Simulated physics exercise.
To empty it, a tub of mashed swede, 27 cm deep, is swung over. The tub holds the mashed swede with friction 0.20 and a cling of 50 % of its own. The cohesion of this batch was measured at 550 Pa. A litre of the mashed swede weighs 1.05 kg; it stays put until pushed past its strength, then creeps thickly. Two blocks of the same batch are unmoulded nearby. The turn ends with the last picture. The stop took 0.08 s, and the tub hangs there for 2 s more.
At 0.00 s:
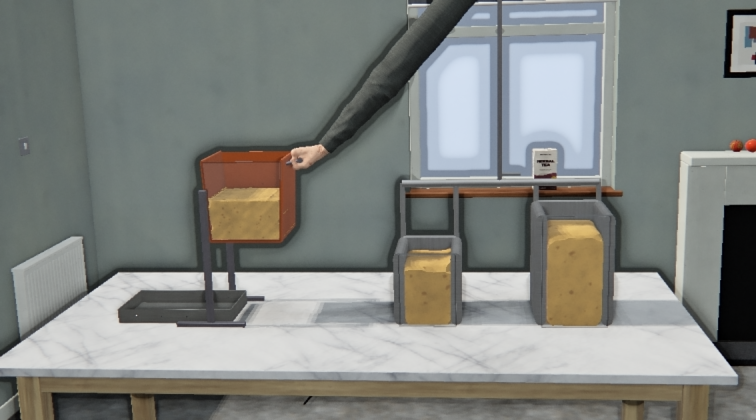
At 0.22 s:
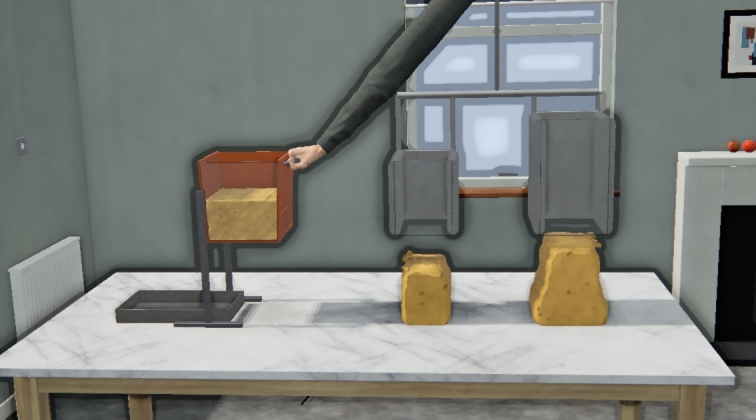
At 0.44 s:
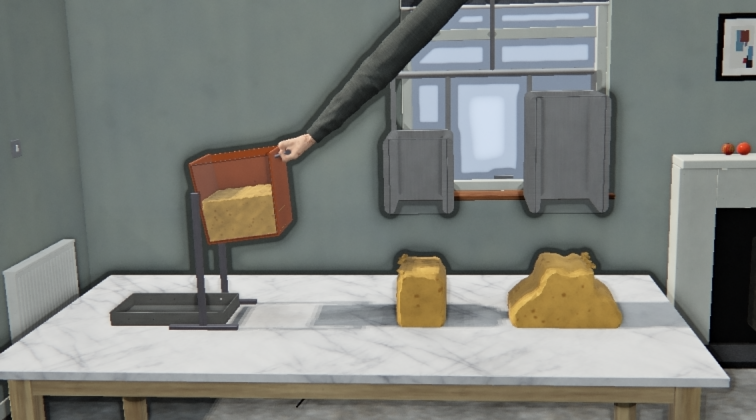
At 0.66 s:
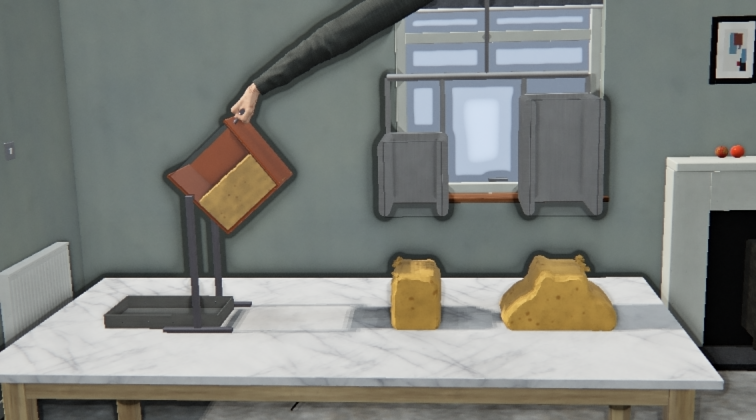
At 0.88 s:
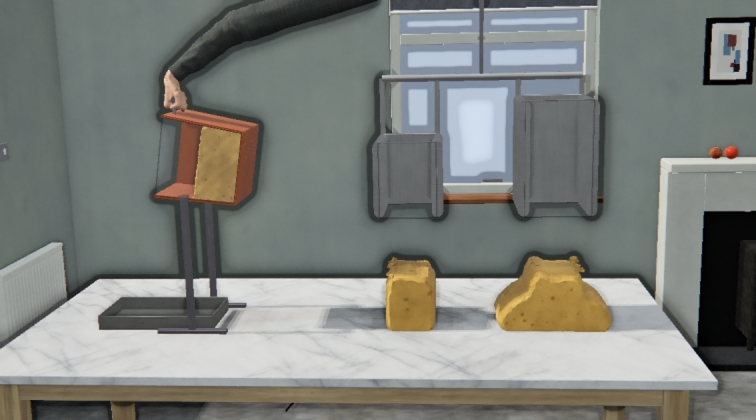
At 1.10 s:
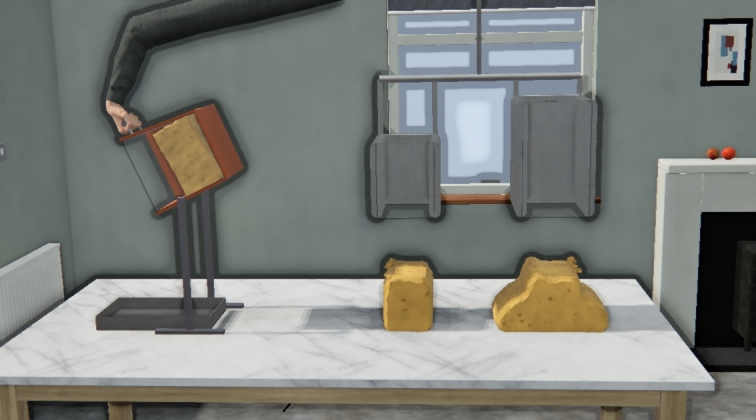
A hand tilted a reddish, see-through tub of yellowish mash leftward past its side above a dark tray, after two grey moulds had lifted off blocks on the right, the larger one slumping wide.
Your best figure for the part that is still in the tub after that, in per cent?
The part that is still in the tub after that is near 0 %.
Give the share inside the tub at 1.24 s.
About 100 %.
By 1.24 s, the tub is at 113 degrees and holds 99 %.
By 1.41 s, the tub is at 113 degrees and holds 31 %.
By 1.58 s, the tub is at 113 degrees and holds 0 %.
By 1.75 s, the tub is at 113 degrees and holds 0 %.
By 3.10 s, at the end, the tub is at 113 degrees and holds 0 %.
